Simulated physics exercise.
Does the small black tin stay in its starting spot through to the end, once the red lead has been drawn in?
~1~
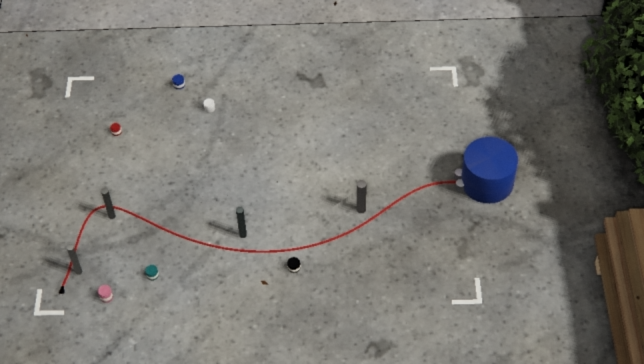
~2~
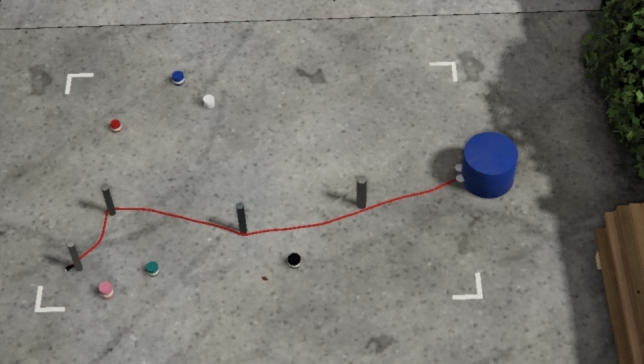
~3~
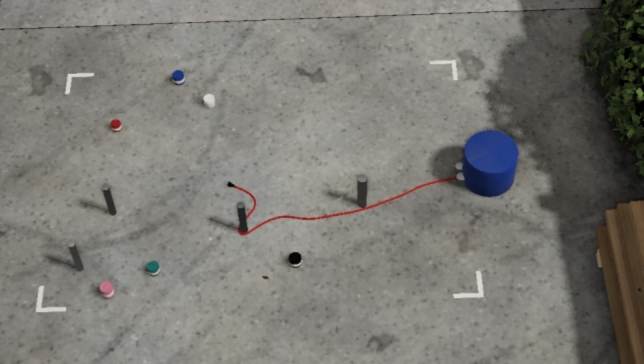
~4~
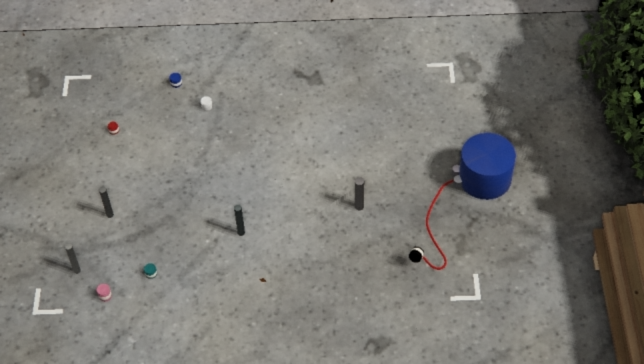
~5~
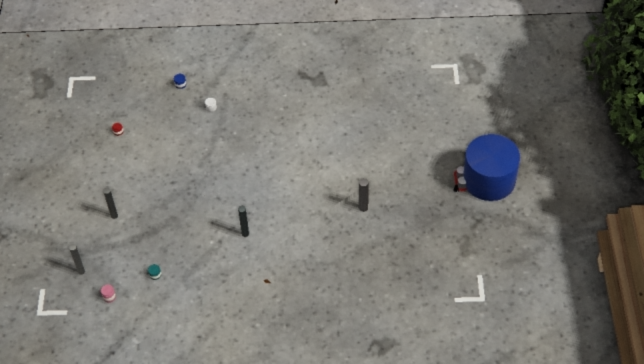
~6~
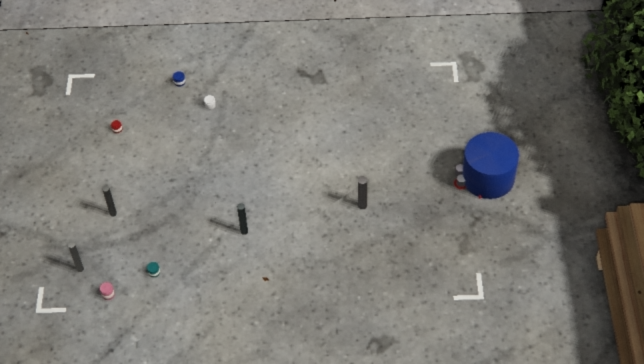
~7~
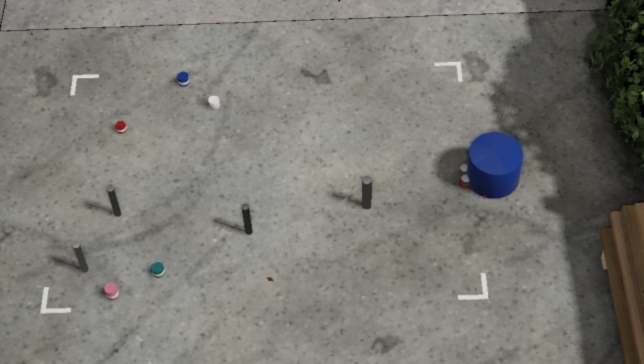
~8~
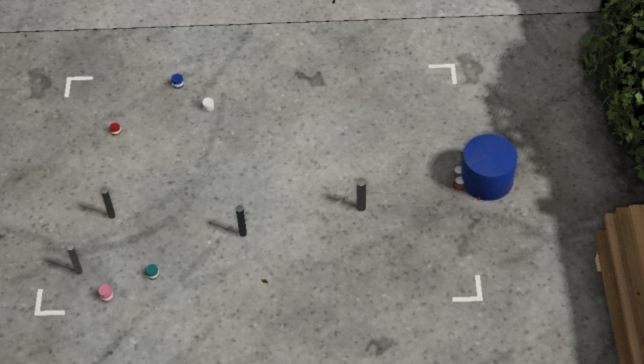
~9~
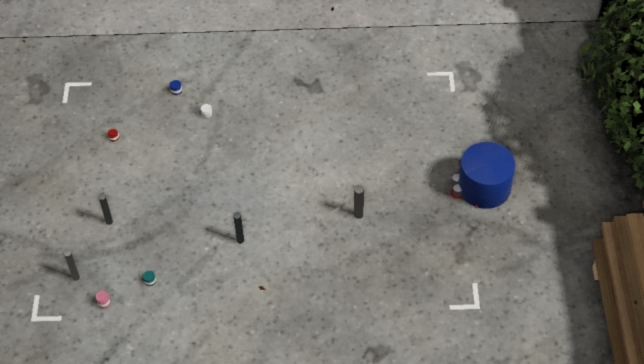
No, the black tin gets shifted to the right toward the blue reel as the lead is drawn in, and it is no longer in view at its starting spot at the end.
